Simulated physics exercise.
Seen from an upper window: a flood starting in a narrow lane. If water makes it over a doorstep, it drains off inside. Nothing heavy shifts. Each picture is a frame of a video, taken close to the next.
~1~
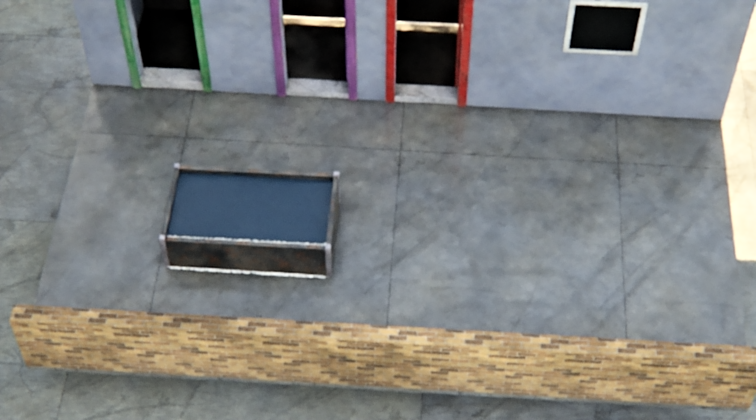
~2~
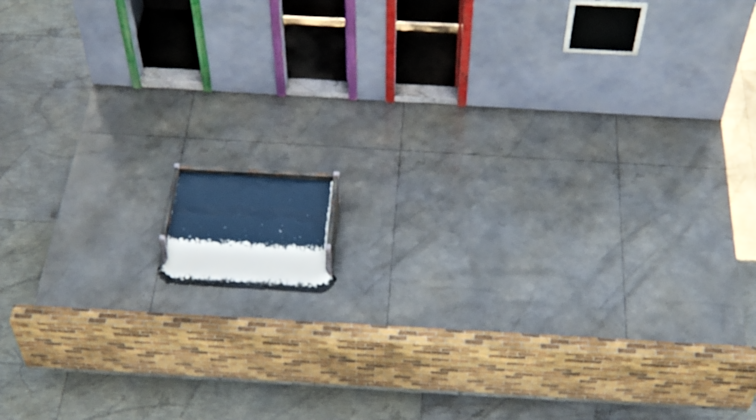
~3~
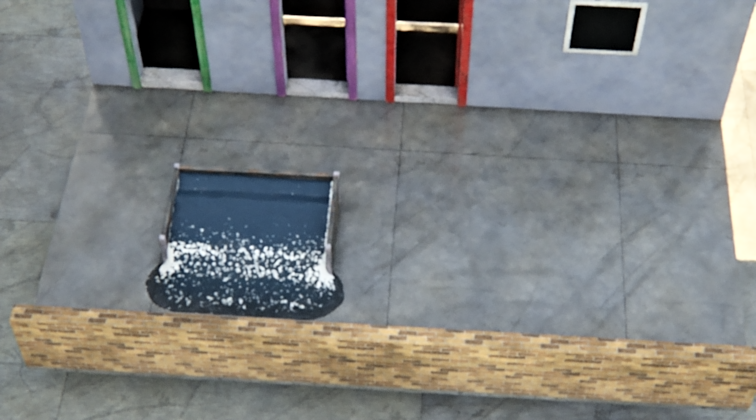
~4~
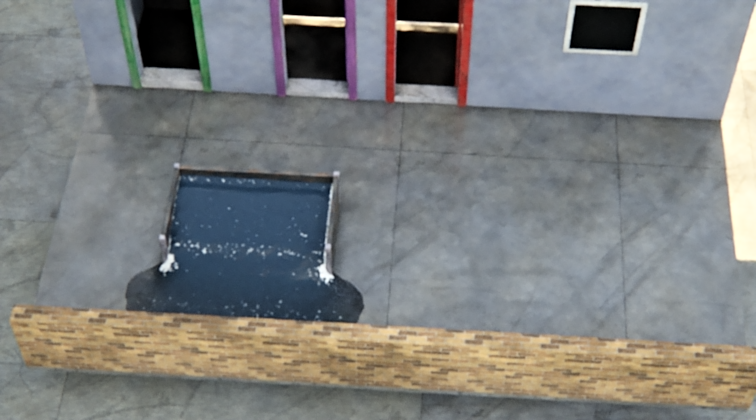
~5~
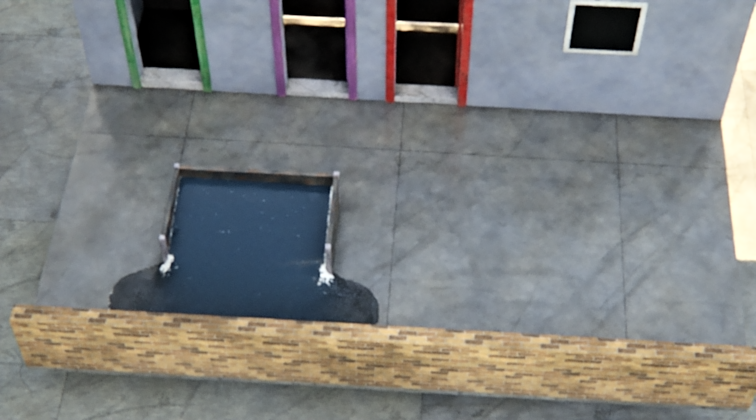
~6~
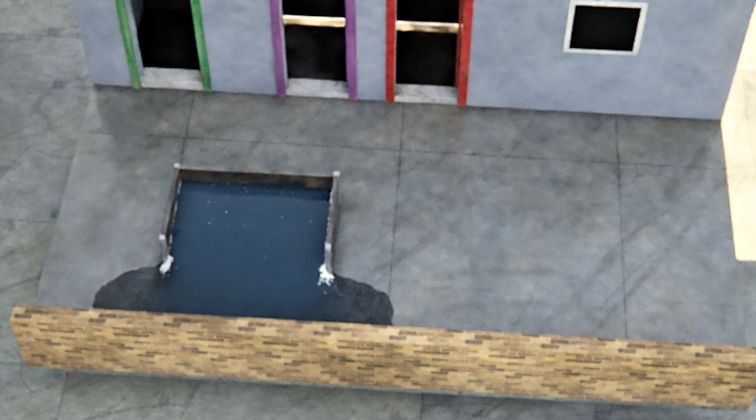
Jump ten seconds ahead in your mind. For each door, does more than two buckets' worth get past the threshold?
In order: The red door keeps to the limit, the purple door keeps to the limit, the green door keeps to the limit.
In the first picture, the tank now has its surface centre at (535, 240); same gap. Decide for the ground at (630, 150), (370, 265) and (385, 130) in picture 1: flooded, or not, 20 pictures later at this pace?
So, in the order given, I'd say unaffected, soaked through, unaffected.
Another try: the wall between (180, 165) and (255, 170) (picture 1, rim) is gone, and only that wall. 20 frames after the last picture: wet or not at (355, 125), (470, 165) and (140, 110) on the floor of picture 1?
Taking each in turn, they come out watered, watered, watered.
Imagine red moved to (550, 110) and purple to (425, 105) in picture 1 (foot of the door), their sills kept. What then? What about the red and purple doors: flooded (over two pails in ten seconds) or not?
Result - red door does not reach it, purple door does not reach it.
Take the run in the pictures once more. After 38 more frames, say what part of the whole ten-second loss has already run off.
My guess would be around 75 percent.
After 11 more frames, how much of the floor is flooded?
My best guess is some 25 %.
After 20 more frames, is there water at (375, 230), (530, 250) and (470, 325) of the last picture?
Point 1: Not wet; point 2: Drenched; point 3: Drenched.
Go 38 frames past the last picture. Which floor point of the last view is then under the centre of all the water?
At about (363, 276).
A moment on, water covers 15 % of the floor; the red door not reached, the purple door not reached, the green door not reached.
Next, water covers 25 % of the floor; the red door not reached, the purple door not reached, the green door not reached.
Then, water covers 50 % of the floor; the red door not reached, the purple door not reached, the green door not reached.
Later, water covers 45 % of the floor; the red door not reached, the purple door not reached, the green door not reached.
In the end, water covers 45 % of the floor; the red door not reached, the purple door not reached, the green door not reached.
